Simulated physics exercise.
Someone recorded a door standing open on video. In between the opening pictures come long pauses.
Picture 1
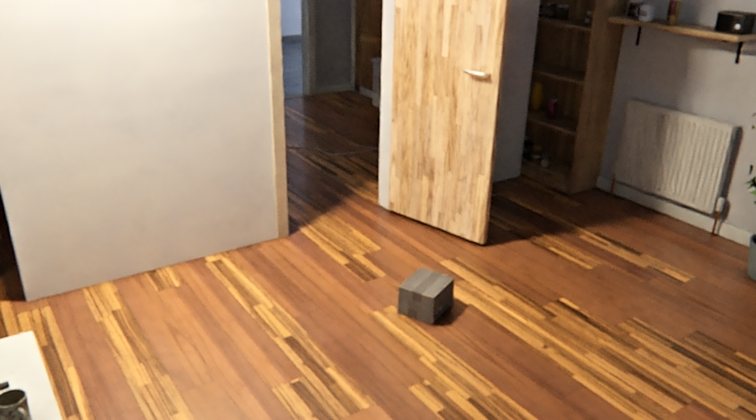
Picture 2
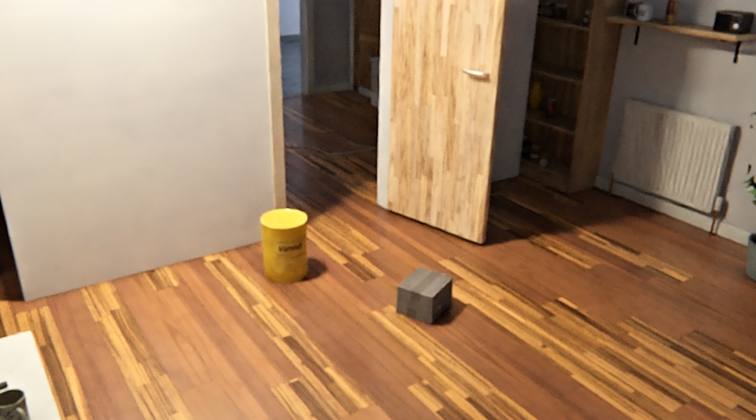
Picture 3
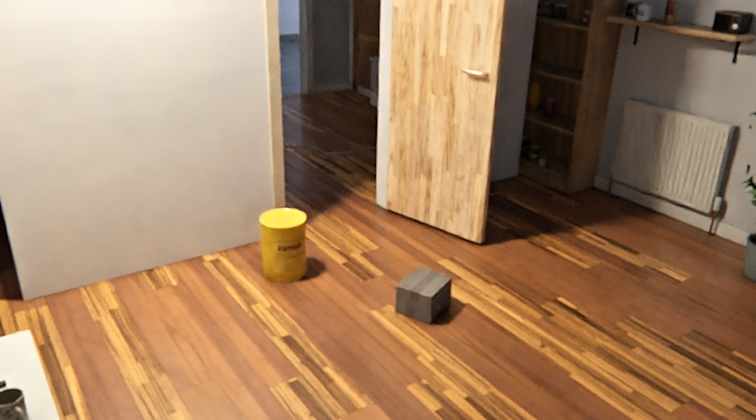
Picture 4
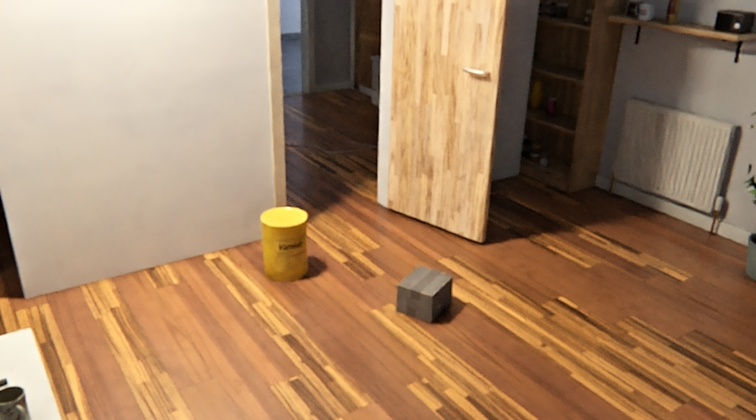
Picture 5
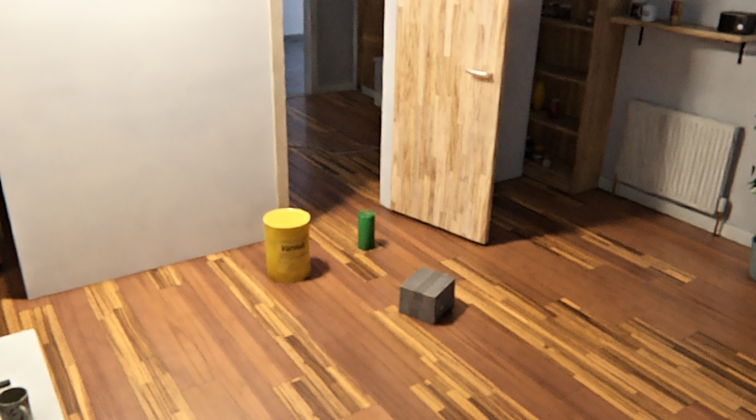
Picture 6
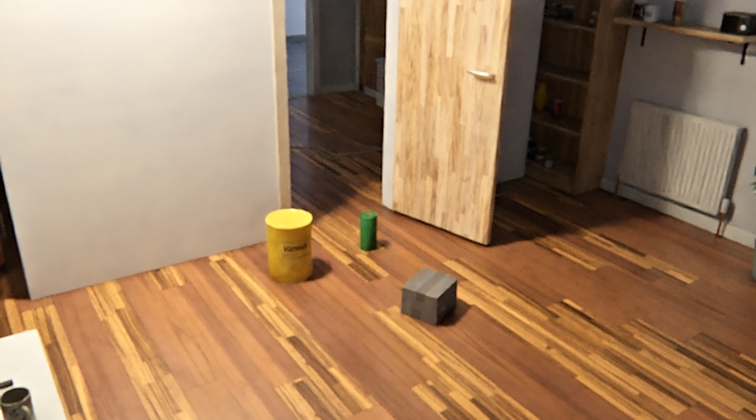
Nothing visibly travels across the wood floor, where a grey block sits alone near a wide-open door that stays still. A yellow tub appears to the block's left, and later a small green cylinder appears between the tub and door, as the view shifts very slightly.
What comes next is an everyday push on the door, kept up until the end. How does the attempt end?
The attempt ends with the door fully in its frame.
Then, 1.00 s later than the last frame, door at 76°.
Then, 2.00 s later than the last frame, door at 36°; green roll moved about its own width near (352, 229).
Then, 2.40 s later than the last frame, door at 21°; green roll moved well along near (329, 224).
Then, 2.80 s later than the last frame, door at 6°; green roll moved well along near (310, 216).
When it is over, door at 0°; moved from the start, green roll; the other 2 as before. End places, in pixels of the last picture, green roll near (302, 211).
